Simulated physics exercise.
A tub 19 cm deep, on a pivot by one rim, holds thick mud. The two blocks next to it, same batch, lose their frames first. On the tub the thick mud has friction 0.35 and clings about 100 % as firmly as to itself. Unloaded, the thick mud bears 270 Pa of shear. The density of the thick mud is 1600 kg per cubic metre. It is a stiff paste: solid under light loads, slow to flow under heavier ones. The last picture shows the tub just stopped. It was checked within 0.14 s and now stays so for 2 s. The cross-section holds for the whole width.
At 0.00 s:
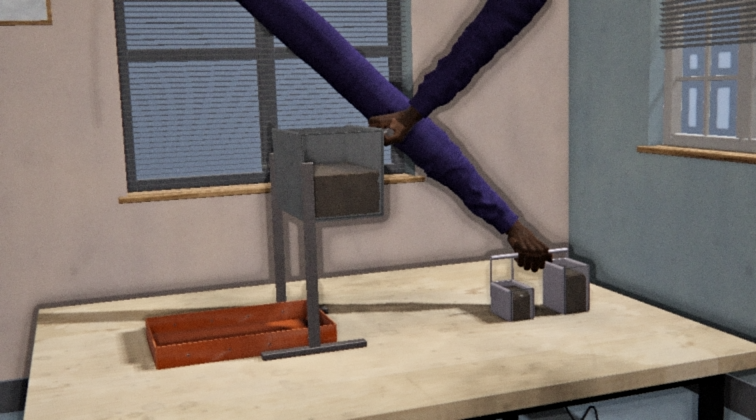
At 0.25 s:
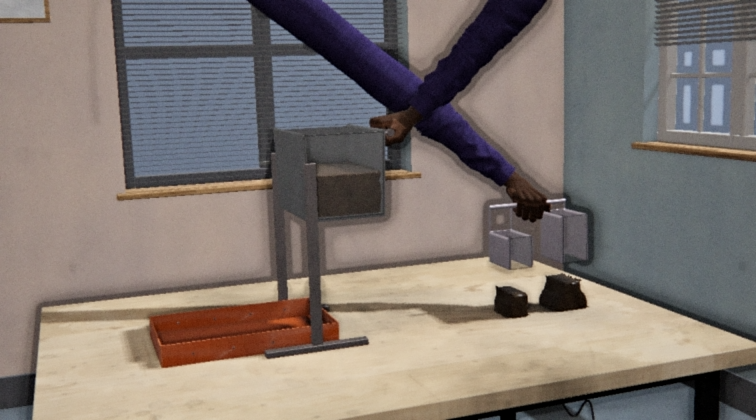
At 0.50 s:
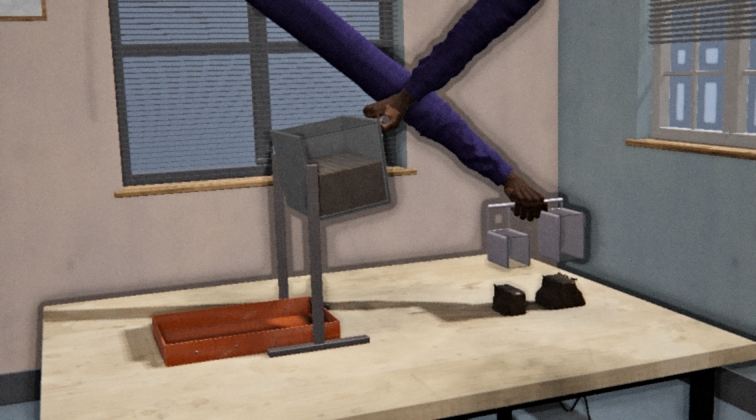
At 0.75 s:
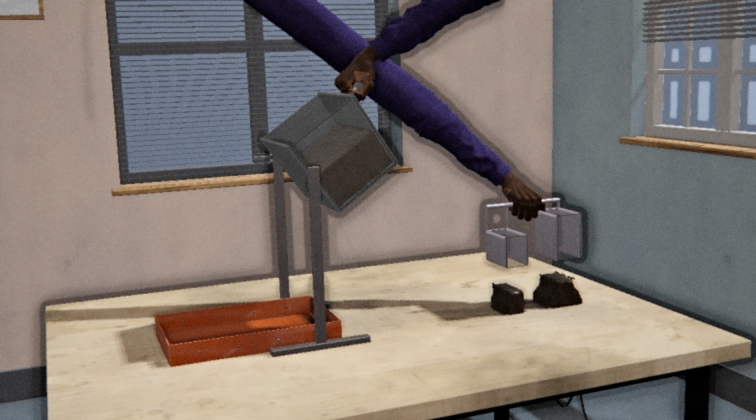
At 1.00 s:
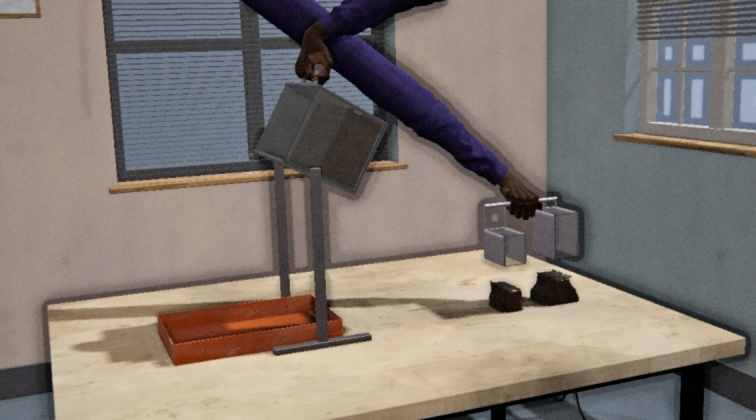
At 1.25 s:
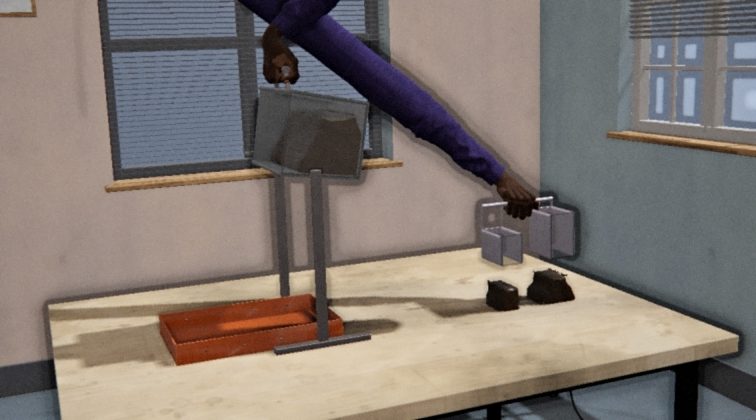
On a table by a window, one hand lifted small metal casings off two dark lumps, which sagged slightly, while another hand tilted a gray tub of mud up and leftward above a red tray.
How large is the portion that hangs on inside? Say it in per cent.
Close to 100 per cent.
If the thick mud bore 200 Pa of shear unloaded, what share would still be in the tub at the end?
In that case some 90 per cent.
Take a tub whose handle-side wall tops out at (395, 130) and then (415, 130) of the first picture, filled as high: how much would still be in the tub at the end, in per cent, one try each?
In that order: 85 %, 65 %.
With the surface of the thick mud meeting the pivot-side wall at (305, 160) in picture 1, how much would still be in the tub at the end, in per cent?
Then about 70 %.
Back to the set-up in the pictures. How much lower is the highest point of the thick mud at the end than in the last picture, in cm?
Some 3 cm.
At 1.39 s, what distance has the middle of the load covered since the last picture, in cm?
About 2 cm.
By 1.39 s, the tub is at 80 degrees and holds 100 %.
By 1.56 s, the tub is at 80 degrees and holds 100 %.
By 1.73 s, the tub is at 80 degrees and holds 100 %.
By 1.90 s, the tub is at 80 degrees and holds 100 %.
By 3.25 s, at the end, the tub is at 80 degrees and holds 100 %.
